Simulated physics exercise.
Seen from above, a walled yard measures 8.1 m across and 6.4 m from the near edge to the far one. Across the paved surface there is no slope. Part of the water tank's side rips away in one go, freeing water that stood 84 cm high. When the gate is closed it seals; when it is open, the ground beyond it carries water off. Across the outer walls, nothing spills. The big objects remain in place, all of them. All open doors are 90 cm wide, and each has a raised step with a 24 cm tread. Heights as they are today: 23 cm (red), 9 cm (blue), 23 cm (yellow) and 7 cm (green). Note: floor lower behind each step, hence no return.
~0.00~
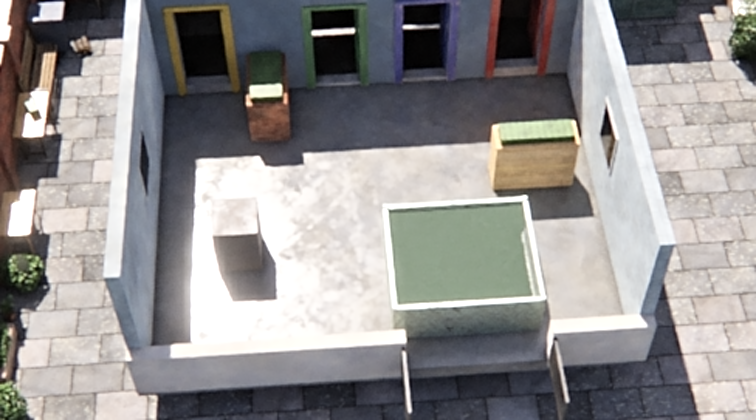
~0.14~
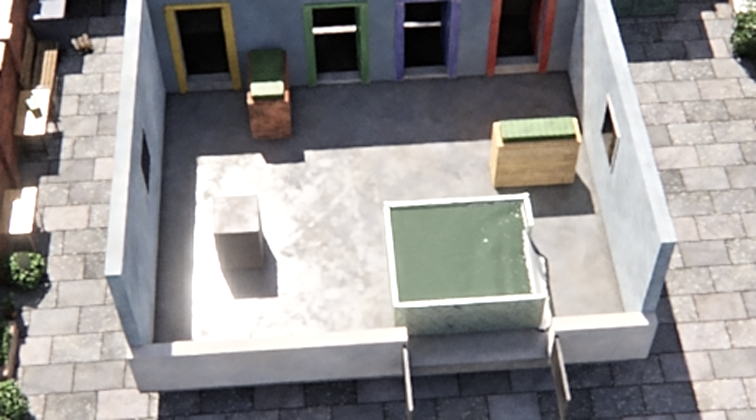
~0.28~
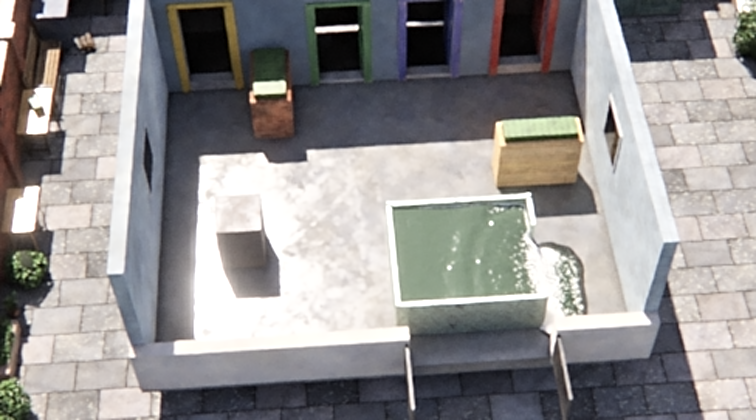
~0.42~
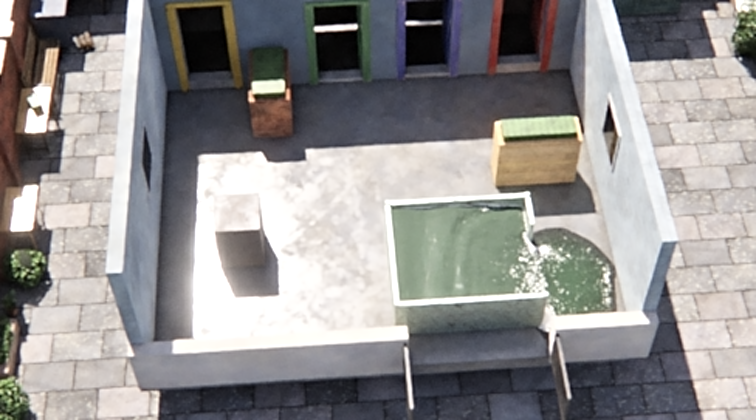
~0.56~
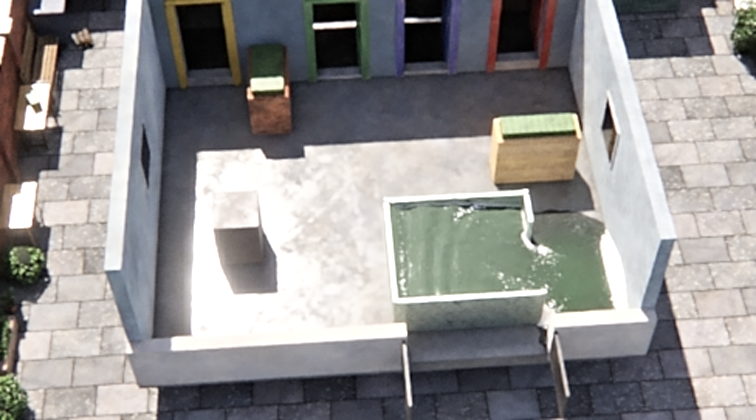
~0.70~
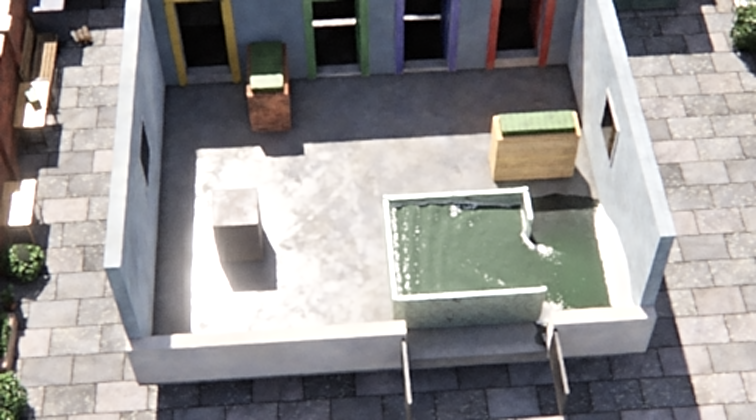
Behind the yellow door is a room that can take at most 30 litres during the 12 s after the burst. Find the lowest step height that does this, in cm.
The lowest height is about 7.5 cm.
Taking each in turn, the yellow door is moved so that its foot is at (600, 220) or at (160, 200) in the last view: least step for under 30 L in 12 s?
About 25 cm for the first and 11.5 cm for the second.
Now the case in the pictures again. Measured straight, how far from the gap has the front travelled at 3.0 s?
It gets close to 5.4 metres out.
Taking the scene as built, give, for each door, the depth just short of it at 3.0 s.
Lab note, depth in cm: Red 23; blue 1; yellow 0; green 0.
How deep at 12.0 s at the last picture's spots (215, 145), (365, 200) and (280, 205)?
Taking the spots in order: About 6, 4 and 9 centimetres.
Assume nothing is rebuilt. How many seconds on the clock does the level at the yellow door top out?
Near 9.5 seconds.
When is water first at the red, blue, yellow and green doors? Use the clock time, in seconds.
Door red: 2.4 seconds; door blue: 3.0 seconds; door yellow: 5.5 seconds; door green: 4.0 seconds.
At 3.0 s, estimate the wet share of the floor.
Approximately 35 % of the floor.
After 1.4 s water covers 10 % of the floor, deepest (70 cm) near (621, 333); it has not reached the yellow door.
After 3.0 s water covers 35 % of the floor, deepest (46 cm) near (568, 186); it has not reached the yellow door.
After 12.0 s water covers 100 % of the floor, deepest (12 cm) near (152, 354); 10 cm at the yellow door, 0 litres in over its 23 cm step.
At the yellow door as built, the water arrived by 5.8 s and peaked near 13 cm at 9.4 s.
With a step of 7 cm, 38 litres would have come in within the 12 s; with 9.5 cm, 12 litres. So under 30 litres takes about 7.5 cm.
